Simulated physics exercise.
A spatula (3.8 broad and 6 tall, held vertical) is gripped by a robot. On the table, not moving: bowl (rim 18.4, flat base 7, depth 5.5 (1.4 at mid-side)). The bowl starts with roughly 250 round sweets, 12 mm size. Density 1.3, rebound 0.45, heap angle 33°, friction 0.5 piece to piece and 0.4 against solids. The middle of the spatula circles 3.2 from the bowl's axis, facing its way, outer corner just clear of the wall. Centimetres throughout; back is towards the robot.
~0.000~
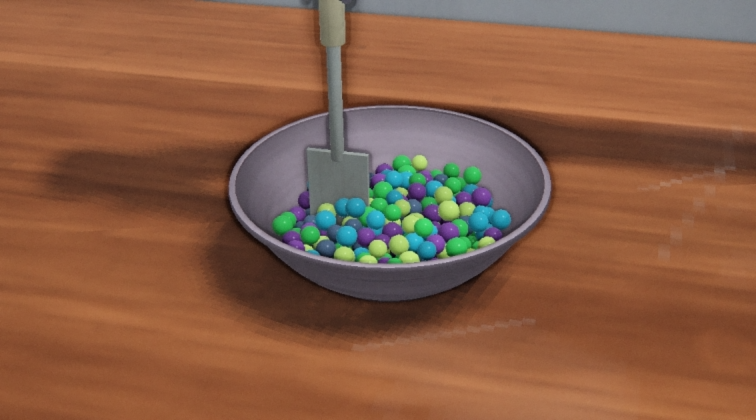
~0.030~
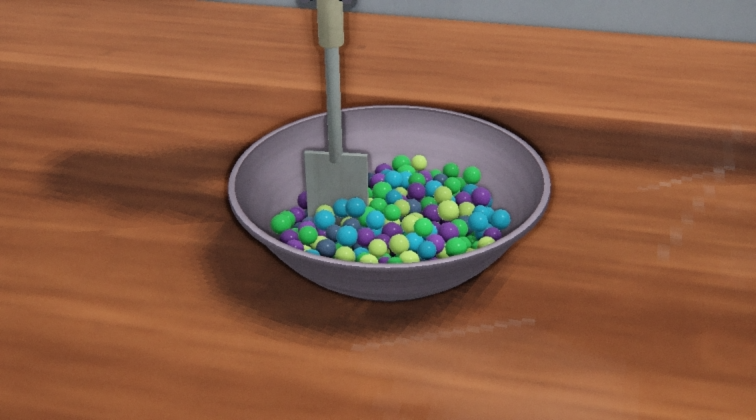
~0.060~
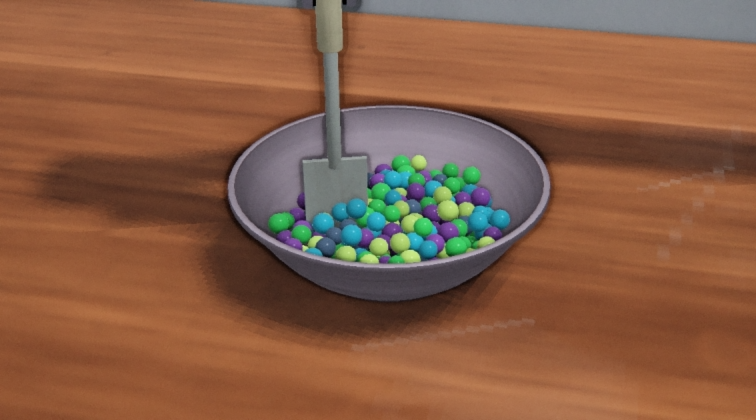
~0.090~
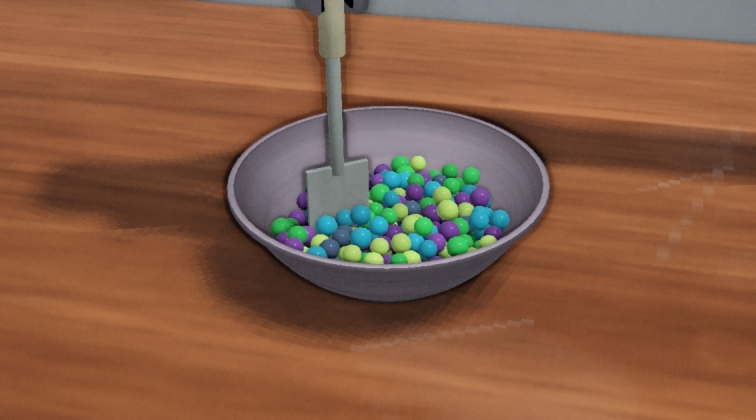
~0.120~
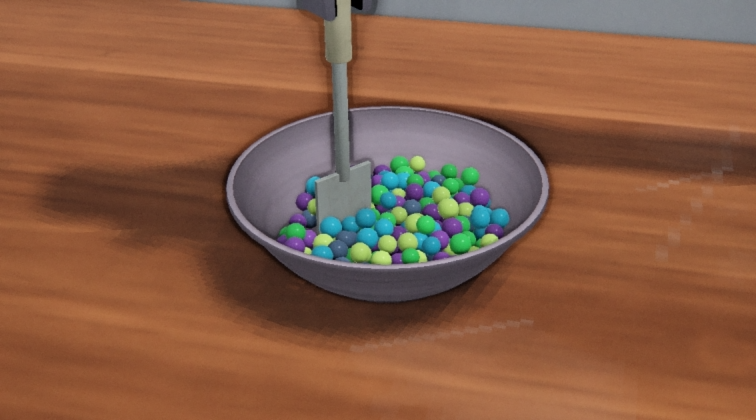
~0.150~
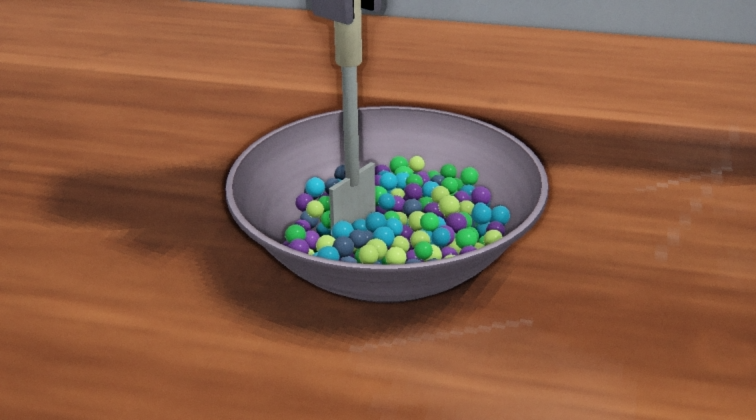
On a wooden table, a shallow grey bowl holds many small green, yellow, blue and purple balls, with an upright spatula standing in its left side. Gripped from above, the spatula barely moves at first, then sweeps slightly toward the viewer and right, turning edge-on and nudging nearby balls while the bowl stays still.
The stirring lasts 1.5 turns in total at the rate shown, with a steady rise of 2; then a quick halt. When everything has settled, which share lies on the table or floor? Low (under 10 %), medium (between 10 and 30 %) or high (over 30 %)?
A low share, under 10 %, ends on the table or floor.
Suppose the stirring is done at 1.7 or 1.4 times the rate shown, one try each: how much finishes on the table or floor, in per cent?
Some 10 and 0 per cent.
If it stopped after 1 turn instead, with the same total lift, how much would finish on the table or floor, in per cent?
In that case some 0 per cent.
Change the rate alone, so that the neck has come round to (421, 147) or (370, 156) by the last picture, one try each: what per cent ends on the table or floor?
About 25 and 0 per cent.
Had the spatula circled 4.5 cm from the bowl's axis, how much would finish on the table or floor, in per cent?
It would be near 10 per cent.
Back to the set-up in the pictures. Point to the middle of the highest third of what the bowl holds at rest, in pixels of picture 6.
Near (405, 214).
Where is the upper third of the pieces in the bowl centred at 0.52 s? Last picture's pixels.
Around (408, 154).
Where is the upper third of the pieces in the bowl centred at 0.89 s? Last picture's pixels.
At about (372, 237).
After 0.52 s, 251° round, highest piece 7 above the table; 247 in the bowl, 1 on the table or floor.
After 0.89 s, 77° round, highest piece 6 above the table; 247 in the bowl, 1 on the table or floor.
After 1.27 s, 180° round, highest piece 5 above the table; 247 in the bowl, 1 on the table or floor.
After 1.97 s, 180° round, highest piece 5 above the table; 247 in the bowl, 1 on the table or floor.
At rest, 247 in the bowl, 1 on the table or floor. That is 0 % on the table or floor.
